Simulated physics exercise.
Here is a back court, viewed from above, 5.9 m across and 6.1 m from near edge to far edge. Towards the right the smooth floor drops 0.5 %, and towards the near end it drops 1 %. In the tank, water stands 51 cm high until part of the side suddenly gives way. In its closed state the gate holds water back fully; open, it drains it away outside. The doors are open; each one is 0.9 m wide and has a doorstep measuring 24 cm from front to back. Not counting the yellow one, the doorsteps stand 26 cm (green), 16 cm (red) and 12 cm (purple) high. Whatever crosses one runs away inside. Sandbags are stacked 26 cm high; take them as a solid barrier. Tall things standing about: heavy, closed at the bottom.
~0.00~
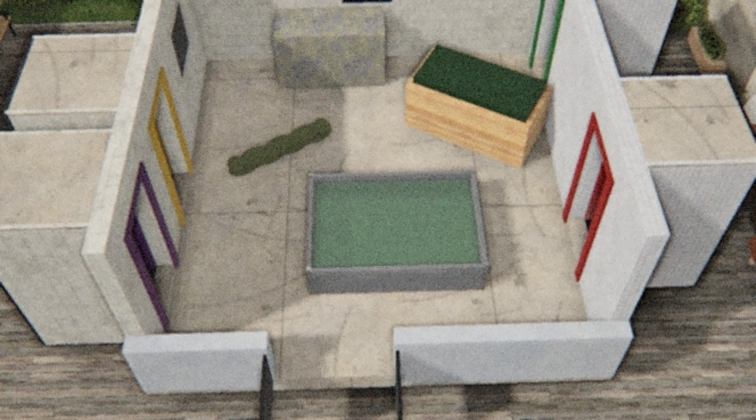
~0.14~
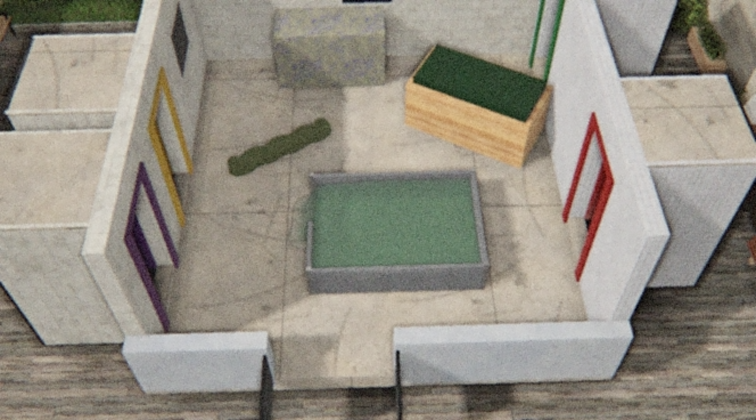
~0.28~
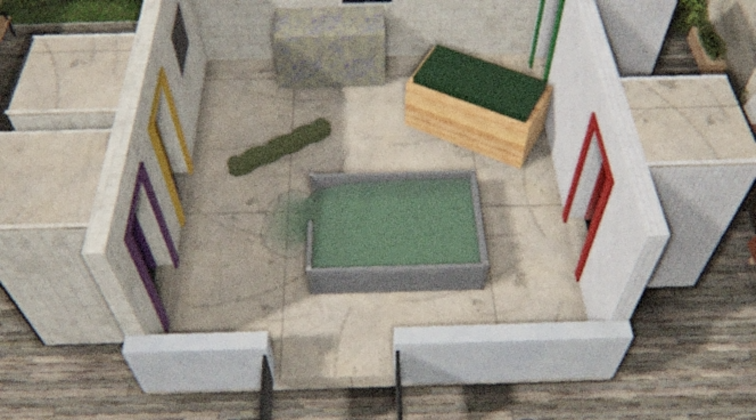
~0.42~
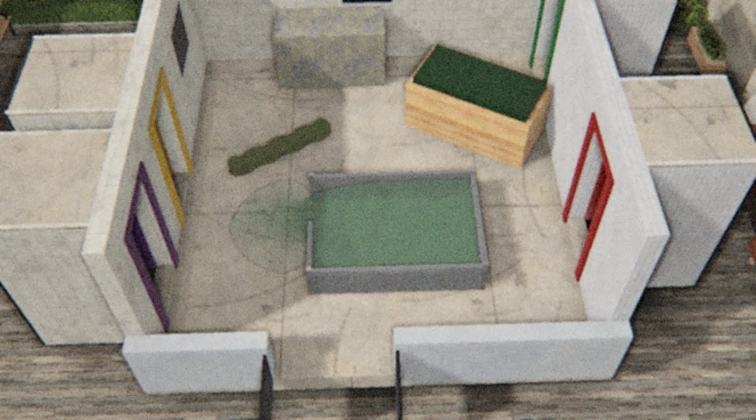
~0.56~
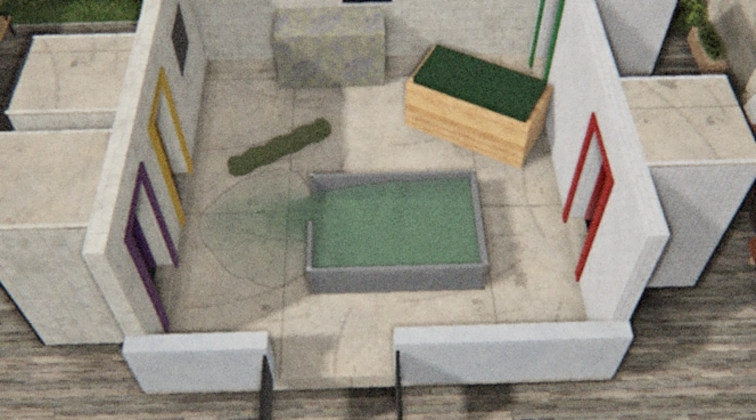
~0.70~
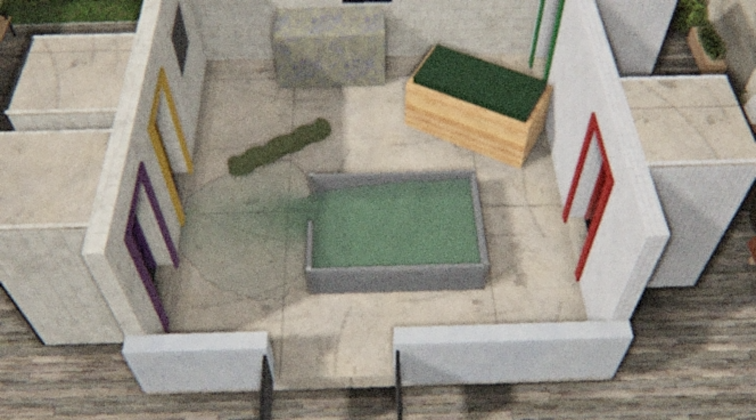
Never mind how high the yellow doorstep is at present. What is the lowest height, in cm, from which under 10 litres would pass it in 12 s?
23 cm.
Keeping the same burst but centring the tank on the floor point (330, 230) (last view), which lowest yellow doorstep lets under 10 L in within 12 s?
Close to 31 cm would do it.
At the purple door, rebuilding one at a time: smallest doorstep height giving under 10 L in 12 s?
About 11.0 cm at purple.
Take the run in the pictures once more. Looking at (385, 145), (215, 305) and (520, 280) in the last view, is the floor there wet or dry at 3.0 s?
In the order asked: Soaked, soaked, untouched.
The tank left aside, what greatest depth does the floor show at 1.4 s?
26 cm.
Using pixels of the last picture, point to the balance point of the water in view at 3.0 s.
Approximately (335, 239).
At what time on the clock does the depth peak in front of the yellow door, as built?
Roughly at 2.4 s.
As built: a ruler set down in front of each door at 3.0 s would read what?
At the green door the depth is 0 cm, at red 0 cm, at yellow 21 cm and at purple 13 cm.
After 1.4 s water covers 15 % of the floor, deepest (26 cm) near (300, 223); 16 cm at the yellow door, 26 litres in over its 7 cm doorstep.
After 3.0 s water covers 30 % of the floor, deepest (22 cm) near (162, 365); 21 cm at the yellow door, 182 litres in over its 7 cm doorstep.
After 12.0 s water covers 85 % of the floor, deepest (10 cm) near (535, 163); 6 cm at the yellow door, 345 litres in over its 7 cm doorstep.
At the yellow door as built, the water arrived by 0.8 s and peaked near 24 cm at 2.4 s.
With a doorstep of 19 cm, 36 litres would have come in within the 12 s; with 25.5 cm, 3 litres. So under 10 litres takes about 23 cm.
